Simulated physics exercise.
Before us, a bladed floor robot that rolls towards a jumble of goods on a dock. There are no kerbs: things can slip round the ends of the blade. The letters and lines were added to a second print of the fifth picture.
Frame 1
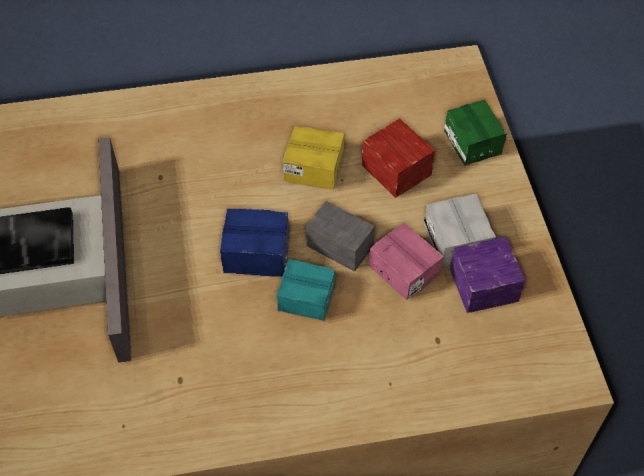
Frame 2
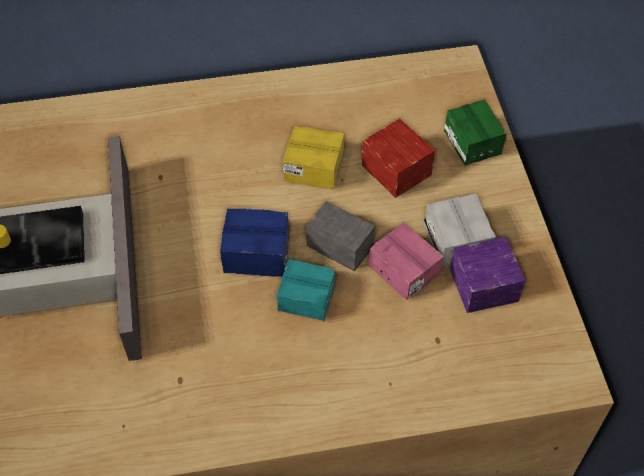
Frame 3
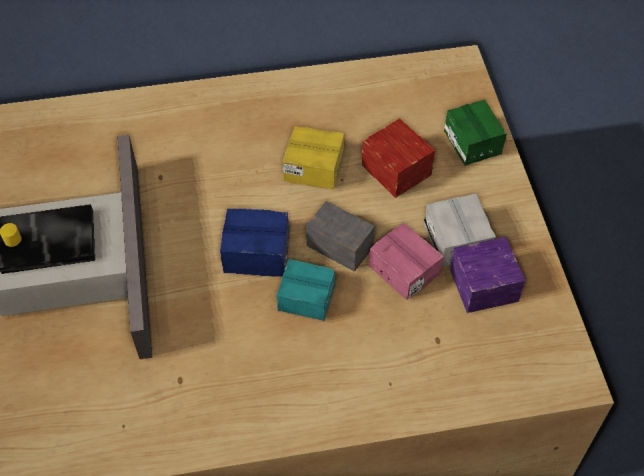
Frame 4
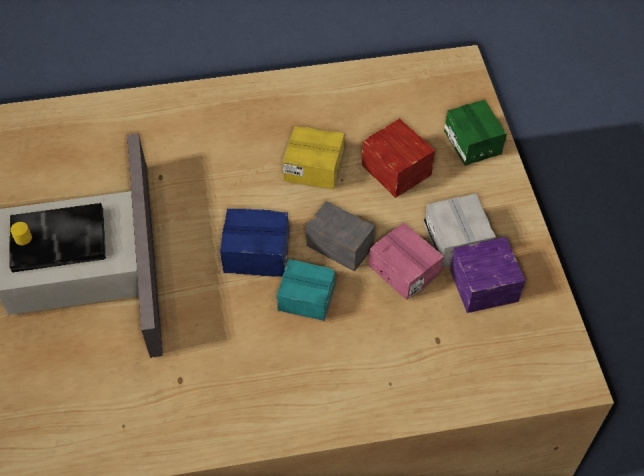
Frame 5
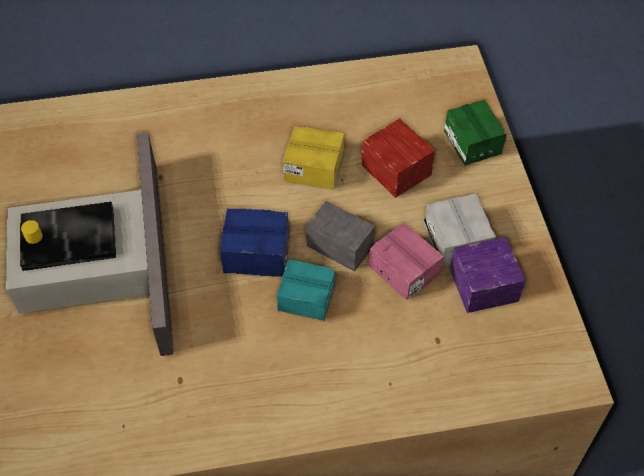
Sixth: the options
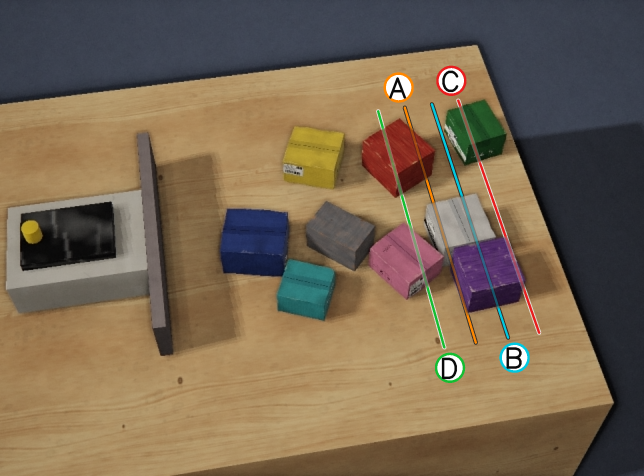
A bladed robot rolling slowly rightward across a wooden surface towards a cluster of colourful boxes, which stay still.
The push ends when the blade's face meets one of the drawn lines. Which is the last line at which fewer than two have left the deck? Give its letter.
D is the last line within the limit.
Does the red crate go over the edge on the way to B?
Yes.
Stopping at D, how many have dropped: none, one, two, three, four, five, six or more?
By then, none.
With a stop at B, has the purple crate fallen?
Yes.
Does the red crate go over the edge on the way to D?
No.
On the marked copy, A at (437, 215); B at (467, 211); C at (495, 207); D at (408, 219).
With D. Early on, robot (171, 220); grey crate (350, 236); blue parcel (285, 232).
Further on, robot (264, 207); white parcel (471, 229); red crate (409, 156).
At the end, robot (335, 198); green parcel (507, 128); white parcel (539, 221); none fallen.
As for the rest, A drops three; B drops five; C drops six.
